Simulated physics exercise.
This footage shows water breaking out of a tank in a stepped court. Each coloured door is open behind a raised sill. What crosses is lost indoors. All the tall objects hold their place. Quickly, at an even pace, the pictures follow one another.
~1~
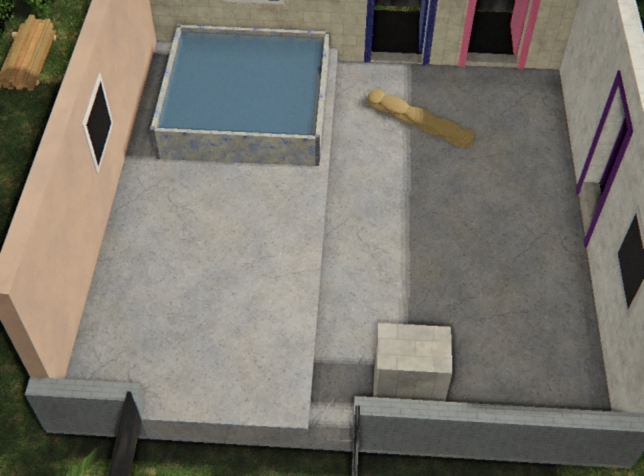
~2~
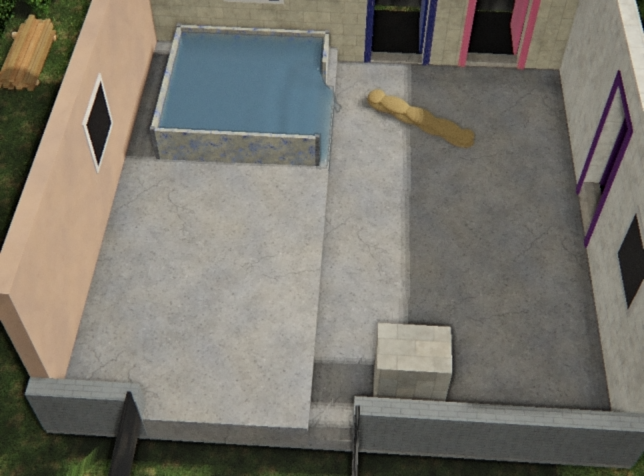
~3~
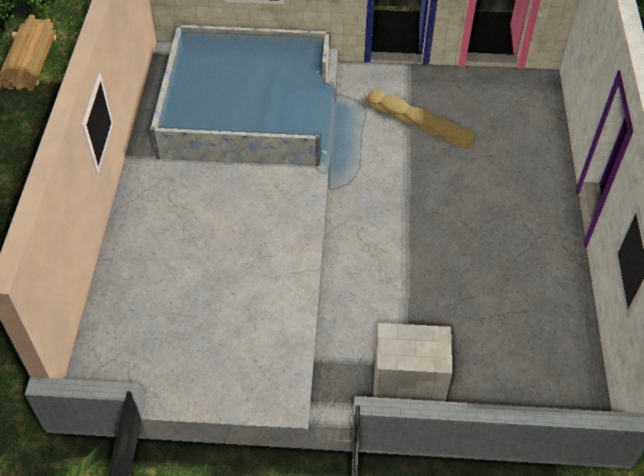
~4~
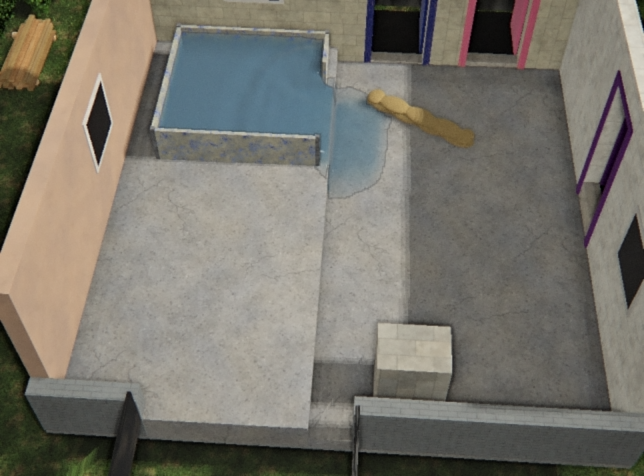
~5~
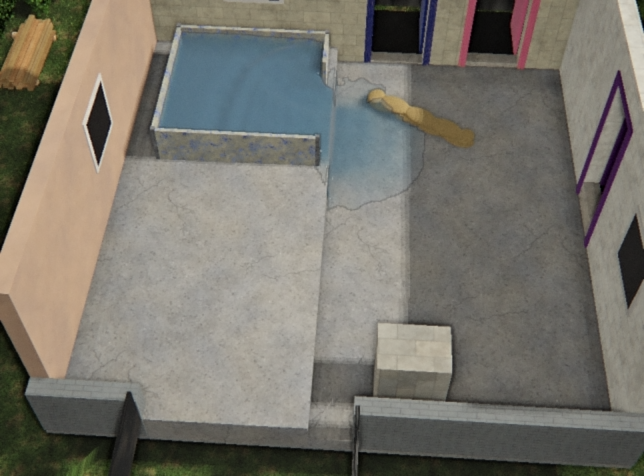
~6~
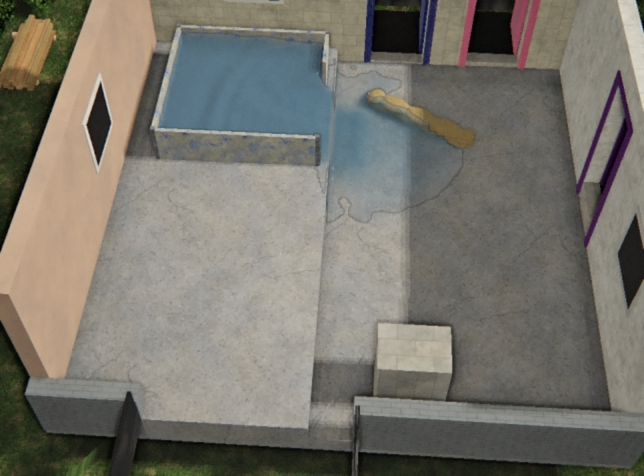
Water broke out through the right side of a raised tank in a walled court, pooled on the pale paving, then spread around a tan figure-like object and onto the darker floor beyond.
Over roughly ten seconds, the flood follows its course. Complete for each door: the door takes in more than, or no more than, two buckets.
Completed: The blue door takes in more than two buckets; the purple door takes in no more than two buckets; the pink door takes in no more than two buckets.
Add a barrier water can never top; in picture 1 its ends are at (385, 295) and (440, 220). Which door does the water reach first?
It's the blue one.
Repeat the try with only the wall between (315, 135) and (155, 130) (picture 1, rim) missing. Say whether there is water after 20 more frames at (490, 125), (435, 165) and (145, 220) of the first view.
Respectively: Parched, parched and drenched.
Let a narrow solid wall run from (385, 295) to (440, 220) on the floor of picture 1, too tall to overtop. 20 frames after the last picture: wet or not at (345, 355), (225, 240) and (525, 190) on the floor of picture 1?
The first is still bare, the second still bare and the third inundated.
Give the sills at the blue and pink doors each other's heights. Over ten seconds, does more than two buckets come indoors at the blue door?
The blue door door copes.
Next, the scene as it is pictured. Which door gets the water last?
It is the pink door.
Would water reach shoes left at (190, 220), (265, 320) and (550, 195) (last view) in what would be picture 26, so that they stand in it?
First spot not wet, second not wet, third soaked.
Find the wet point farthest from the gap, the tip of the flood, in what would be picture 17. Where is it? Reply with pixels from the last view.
I'd put it around (588, 328).
A moment on, water covers 20 % of the floor; the blue door wet at the sill, nothing in, the purple door not reached, the pink door not reached.
Next, water covers 30 % of the floor; the blue door under two buckets in, the purple door wet at the sill, nothing in, the pink door not reached.
Then, water covers 40 % of the floor; the blue door under two buckets in, the purple door wet at the sill, nothing in, the pink door not reached.
Later, water covers 55 % of the floor; the blue door under two buckets in, the purple door wet at the sill, nothing in, the pink door wet at the sill, nothing in.
In the end, water covers 60 % of the floor; the blue door over two buckets in, the purple door wet at the sill, nothing in, the pink door wet at the sill, nothing in.
